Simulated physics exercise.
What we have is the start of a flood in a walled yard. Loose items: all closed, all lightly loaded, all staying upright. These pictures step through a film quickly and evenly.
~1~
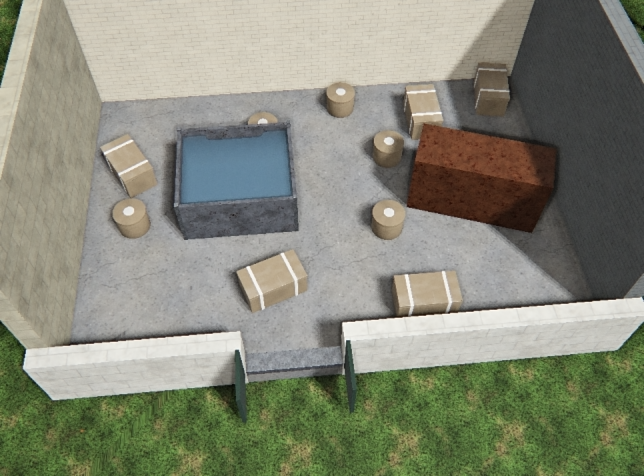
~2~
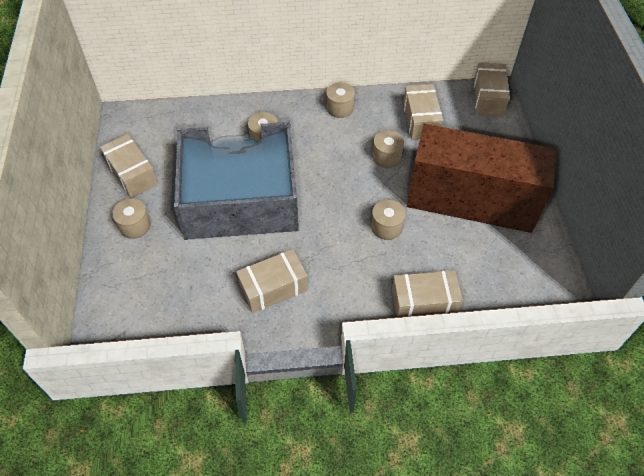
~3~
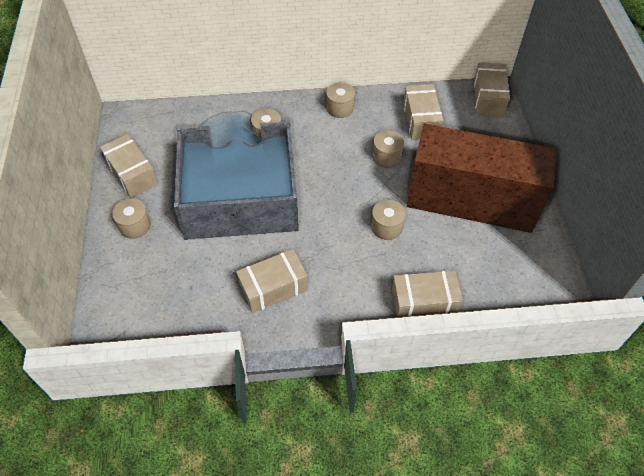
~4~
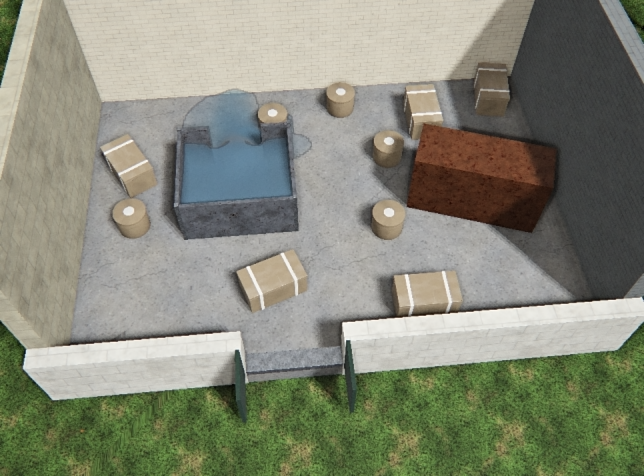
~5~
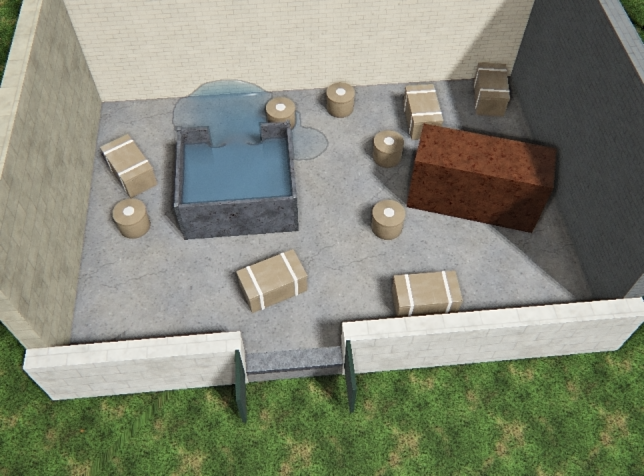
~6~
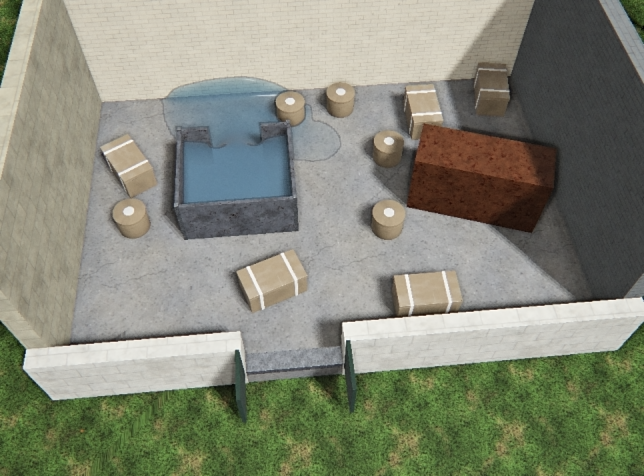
At first, a square stone tank full of blue water stands in a walled yard among scattered tubs and boxes. Then its back wall opens and water pours out, spreading behind the tank and around its right side, while one nearby tub slides a short way right and everything else stays put.
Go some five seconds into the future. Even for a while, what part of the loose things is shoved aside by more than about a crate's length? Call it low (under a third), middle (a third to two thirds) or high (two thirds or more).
Middle.
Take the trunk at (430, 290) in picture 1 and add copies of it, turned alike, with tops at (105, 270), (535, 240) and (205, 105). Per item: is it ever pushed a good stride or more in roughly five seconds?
Outcome per entry: Knocked aside / stays where it is / knocked aside.
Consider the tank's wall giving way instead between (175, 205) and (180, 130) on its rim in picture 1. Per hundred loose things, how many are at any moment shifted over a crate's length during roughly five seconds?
That should be close to 60 percent.
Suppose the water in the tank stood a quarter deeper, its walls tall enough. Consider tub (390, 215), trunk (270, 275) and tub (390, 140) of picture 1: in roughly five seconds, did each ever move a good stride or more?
Respectively, never gets that far, never gets that far, never gets that far.
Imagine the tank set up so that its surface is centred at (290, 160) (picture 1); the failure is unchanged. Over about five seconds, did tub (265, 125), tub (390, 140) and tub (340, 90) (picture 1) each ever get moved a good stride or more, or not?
First displaced far, then never went far, then displaced far.
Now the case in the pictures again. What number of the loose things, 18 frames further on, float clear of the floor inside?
Exactly 1.
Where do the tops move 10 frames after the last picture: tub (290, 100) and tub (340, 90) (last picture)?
Look around pixels (351, 116) and (381, 104).
A moment on, 1 of 10 are well off their spots; 0 afloat.
Next, 2 of 10 are well off their spots; 0 afloat.
Later, 4 of 10 are well off their spots; 1 afloat.
In the end, 5 of 10 are well off their spots, and 5 have been at some point; 1 afloat.
